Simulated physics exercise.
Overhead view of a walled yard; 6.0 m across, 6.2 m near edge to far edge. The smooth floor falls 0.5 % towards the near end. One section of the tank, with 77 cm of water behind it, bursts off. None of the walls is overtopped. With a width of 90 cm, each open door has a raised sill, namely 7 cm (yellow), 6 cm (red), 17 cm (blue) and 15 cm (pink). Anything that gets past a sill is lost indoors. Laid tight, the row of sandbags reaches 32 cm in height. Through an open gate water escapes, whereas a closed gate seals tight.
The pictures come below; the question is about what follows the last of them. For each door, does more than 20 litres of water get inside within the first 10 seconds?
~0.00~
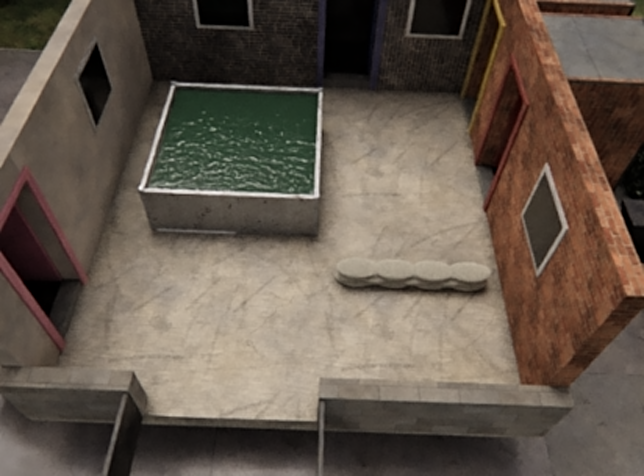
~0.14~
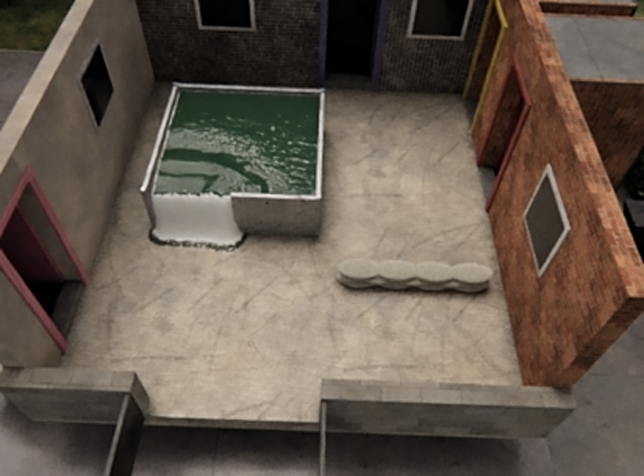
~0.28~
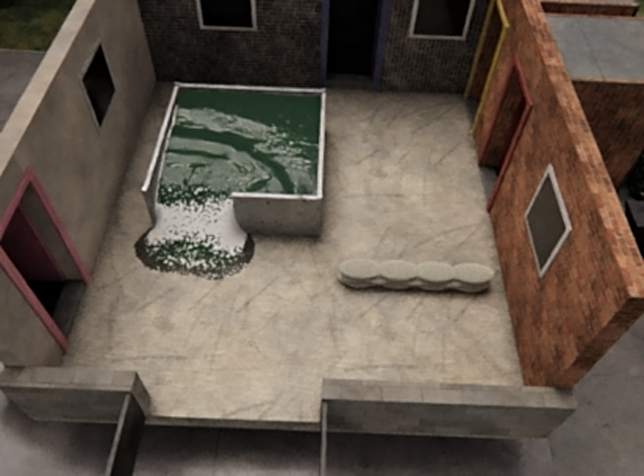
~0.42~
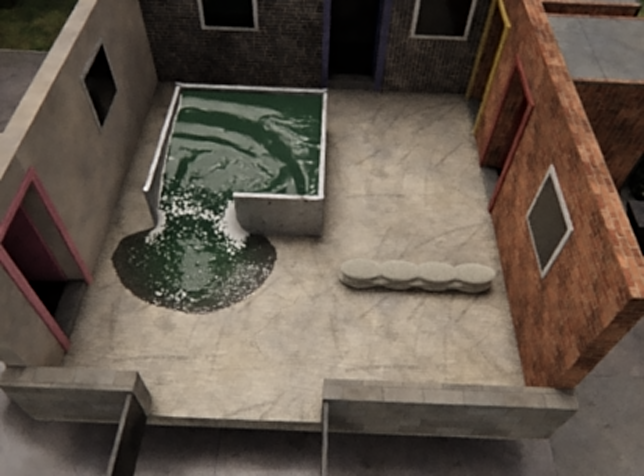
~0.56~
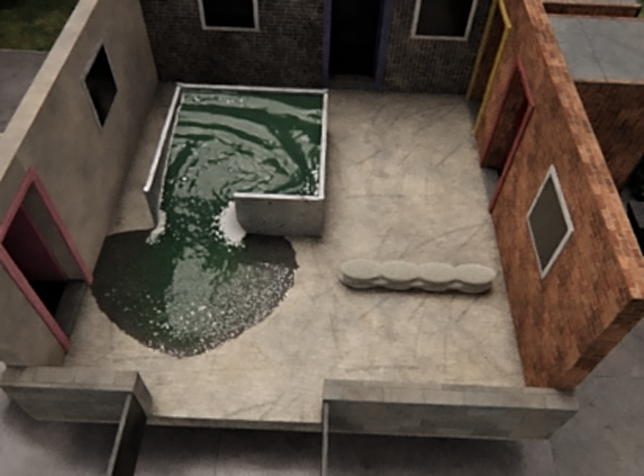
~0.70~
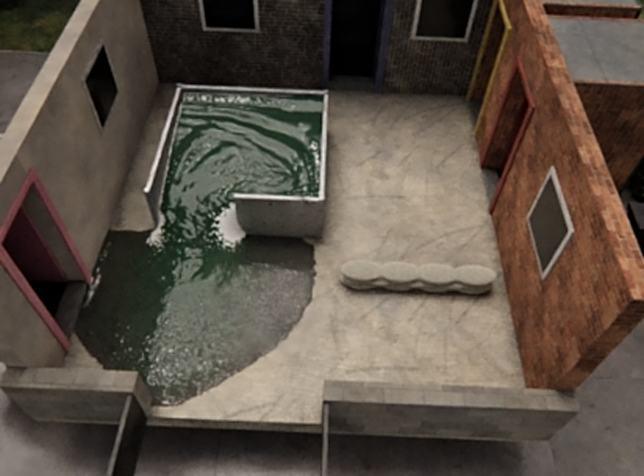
My prediction: The yellow door falls short of the limit, the red door falls short of the limit, the blue door falls short of the limit, the pink door surpasses the limit.
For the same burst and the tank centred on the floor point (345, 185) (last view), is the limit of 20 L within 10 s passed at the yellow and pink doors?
Yellow: Within limit; pink: Within limit.
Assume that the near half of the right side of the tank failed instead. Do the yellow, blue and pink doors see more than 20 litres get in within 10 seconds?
The yellow door comes out more than that, the blue door less than that and the pink door less than that.
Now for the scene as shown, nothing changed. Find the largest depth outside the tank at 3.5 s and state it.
Around 32 centimetres.
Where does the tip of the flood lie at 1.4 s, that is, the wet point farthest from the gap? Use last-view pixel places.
(358, 406).
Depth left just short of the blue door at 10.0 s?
Depth: ~ 1.5 cm.
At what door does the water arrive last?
The blue door is last.
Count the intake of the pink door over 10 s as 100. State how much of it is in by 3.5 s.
Some 60 per cent by then.
After 1.4 s water covers 30 % of the floor and is deepest (61 cm) near (53, 393); yellow door not reached, red door not reached, blue door not reached, pink door 28 cm at the sill, 1 L in.
After 2.2 s water covers 30 % of the floor and is deepest (48 cm) near (58, 379); yellow door not reached, red door not reached, blue door not reached, pink door 31 cm at the sill, 47 L in.
After 3.5 s water covers 35 % of the floor and is deepest (32 cm) near (53, 393); yellow door not reached, red door not reached, blue door not reached, pink door 27 cm at the sill, 161 L in.
After 6.0 s water covers 50 % of the floor and is deepest (22 cm) near (71, 340); yellow door not reached, red door 1 cm at the sill, 0 L in, blue door not reached, pink door 21 cm at the sill, 249 L in.
After 10.0 s water covers 75 % of the floor and is deepest (13 cm) near (199, 321); yellow door 1 cm at the sill, 0 L in, red door 2 cm at the sill, 0 L in, blue door 1 cm at the sill, 0 L in, pink door 12 cm at the sill, 265 L in.
